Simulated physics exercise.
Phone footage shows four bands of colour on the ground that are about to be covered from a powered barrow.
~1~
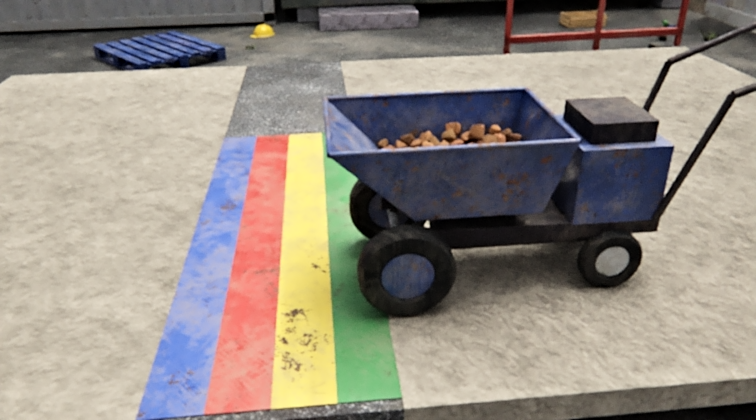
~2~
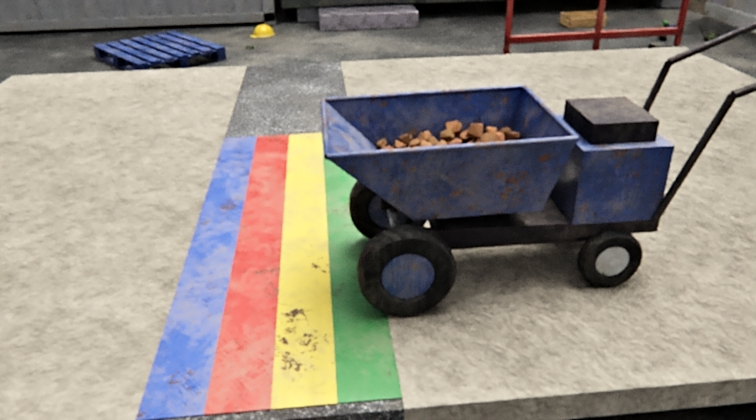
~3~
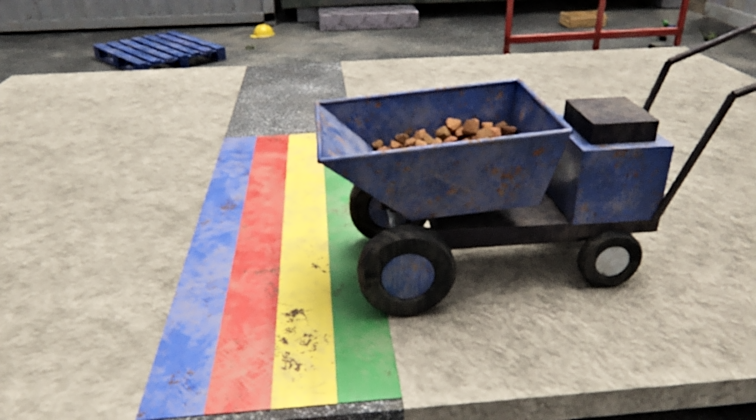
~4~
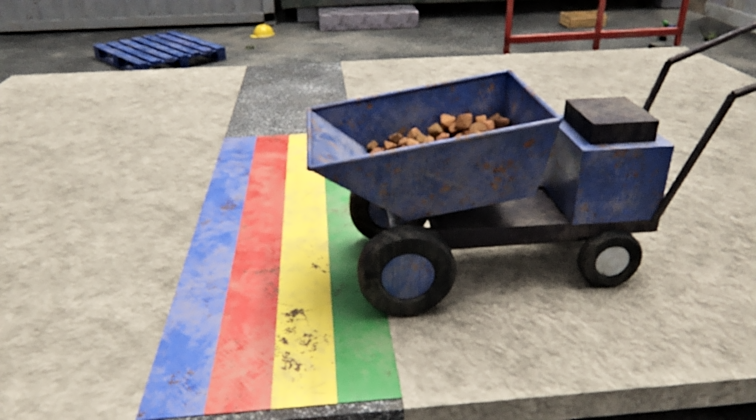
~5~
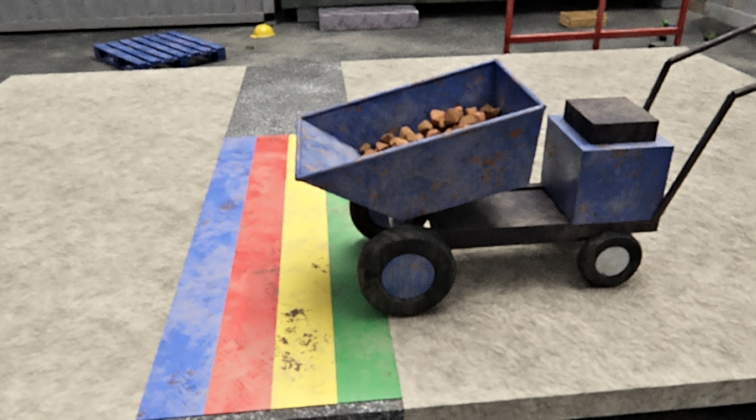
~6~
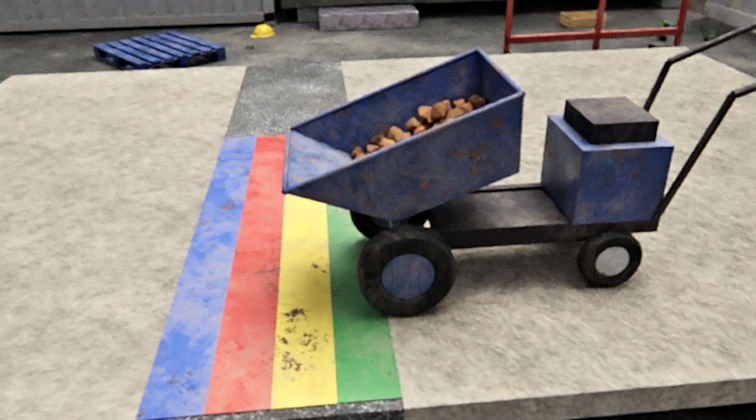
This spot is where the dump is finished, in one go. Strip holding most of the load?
Blue.
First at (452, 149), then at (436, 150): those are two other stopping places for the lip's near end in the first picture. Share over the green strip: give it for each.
Position 1 near 10 %, position 2 near 10 %.
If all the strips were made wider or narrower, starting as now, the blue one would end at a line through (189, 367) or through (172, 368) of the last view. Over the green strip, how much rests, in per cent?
First case 0 per cent, second case 0 per cent.
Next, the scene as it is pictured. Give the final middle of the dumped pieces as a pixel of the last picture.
Close to (195, 282), more or less.
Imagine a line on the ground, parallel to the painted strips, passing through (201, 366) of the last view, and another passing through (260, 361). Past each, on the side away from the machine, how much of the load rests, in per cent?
Around 50 per cent for the first, around 70 per cent for the second.
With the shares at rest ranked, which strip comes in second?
Second place goes to the strip in red.
Shortly afterwards, skip tipped steeply; the whole lot in the skip.
Next, skip tipped right over; near two thirds in the skip; near a quarter over the red strip; a little over the blue strip.
Some moments later, skip tipped right over; near a quarter in the skip; a little over the red strip; near a third over the blue strip; near a quarter off the paint.
In the end, skip tipped right over; near a quarter in the skip; none at all over the green strip; none at all over the yellow strip; a little over the red strip; near a third over the blue strip; near a quarter off the paint.
